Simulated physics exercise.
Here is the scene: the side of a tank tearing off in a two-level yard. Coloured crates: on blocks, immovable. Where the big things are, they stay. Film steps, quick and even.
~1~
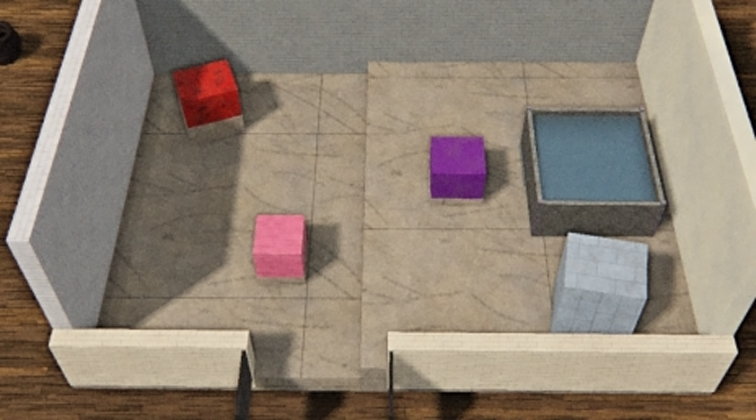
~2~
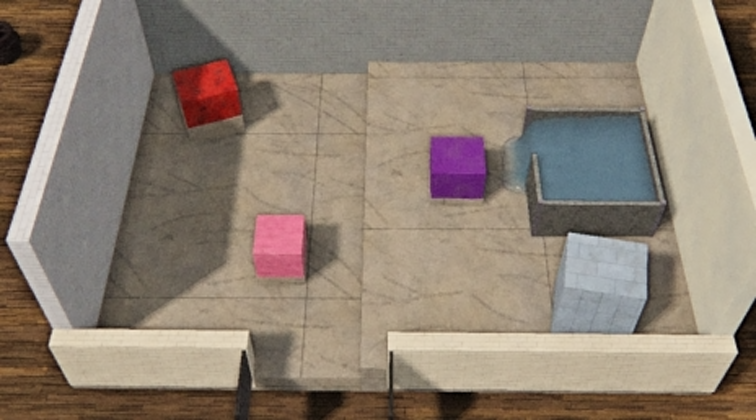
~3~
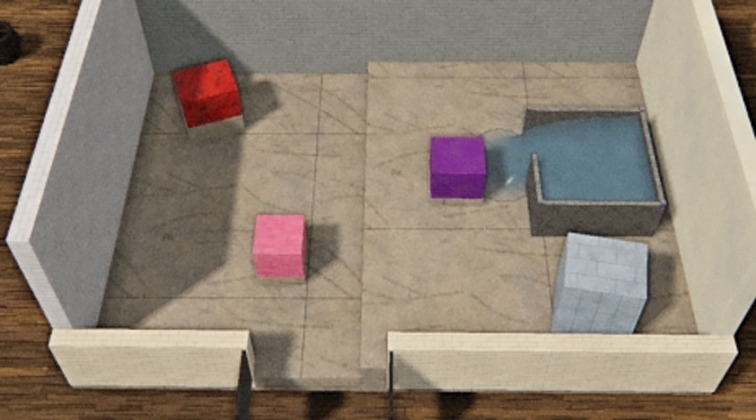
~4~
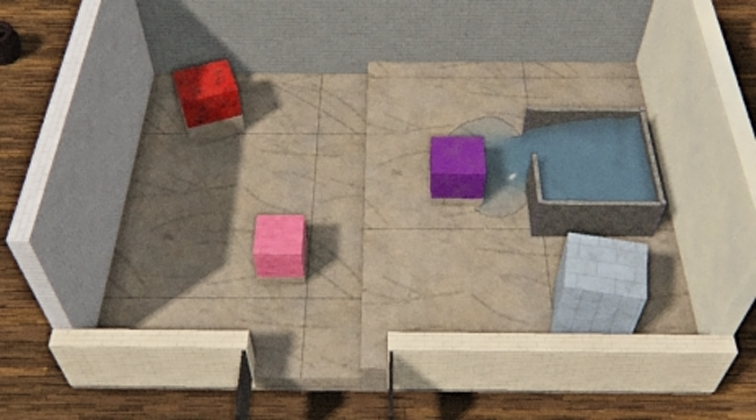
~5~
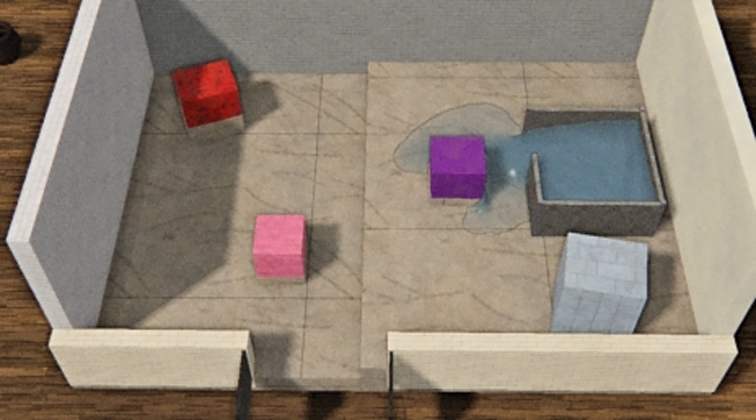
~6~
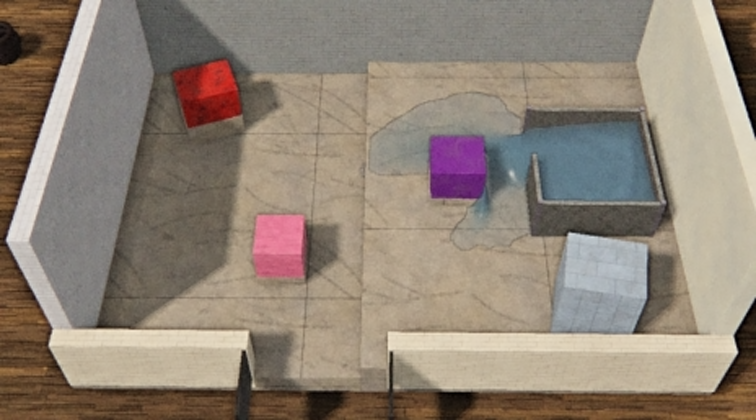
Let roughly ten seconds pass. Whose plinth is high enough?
In the end the red crate will not be touched, the purple crate will be touched, the pink crate will not be touched.
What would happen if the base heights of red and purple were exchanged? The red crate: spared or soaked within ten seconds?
Then: Red crate is reached.
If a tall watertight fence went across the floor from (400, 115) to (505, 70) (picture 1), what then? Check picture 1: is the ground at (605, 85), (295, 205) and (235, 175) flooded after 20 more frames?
Outcome by spot, in order - watered, watered, watered.
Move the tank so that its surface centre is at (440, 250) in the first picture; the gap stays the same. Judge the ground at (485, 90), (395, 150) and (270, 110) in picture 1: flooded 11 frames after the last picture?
In that order: Dry, clear, flooded.
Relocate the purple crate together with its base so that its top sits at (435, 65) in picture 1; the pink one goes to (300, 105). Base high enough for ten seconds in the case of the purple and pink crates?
Ten seconds on, the purple crate has been flooded, but the pink crate has been flooded.
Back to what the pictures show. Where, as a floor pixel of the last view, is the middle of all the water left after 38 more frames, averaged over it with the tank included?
The water's middle lies around (350, 198).
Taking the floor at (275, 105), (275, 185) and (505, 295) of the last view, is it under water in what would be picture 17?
Point one sodden, point two sodden, point three sodden.
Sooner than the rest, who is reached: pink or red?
The one in red, then.
A moment on, water covers 30 % of the floor; the red crate water round its plinth, the purple crate water round its plinth, the pink crate not reached.
Next, water covers 40 % of the floor; the red crate water round its plinth, the purple crate water round its plinth, the pink crate not reached.
Then, water covers 55 % of the floor; the red crate water round its plinth, the purple crate water round its plinth, the pink crate water round its plinth.
Later, water covers 75 % of the floor; the red crate water round its plinth, the purple crate water round its plinth, the pink crate water round its plinth.
In the end, water covers 80 % of the floor; the red crate stayed above the water, the purple crate was topped, the pink crate stayed above the water.
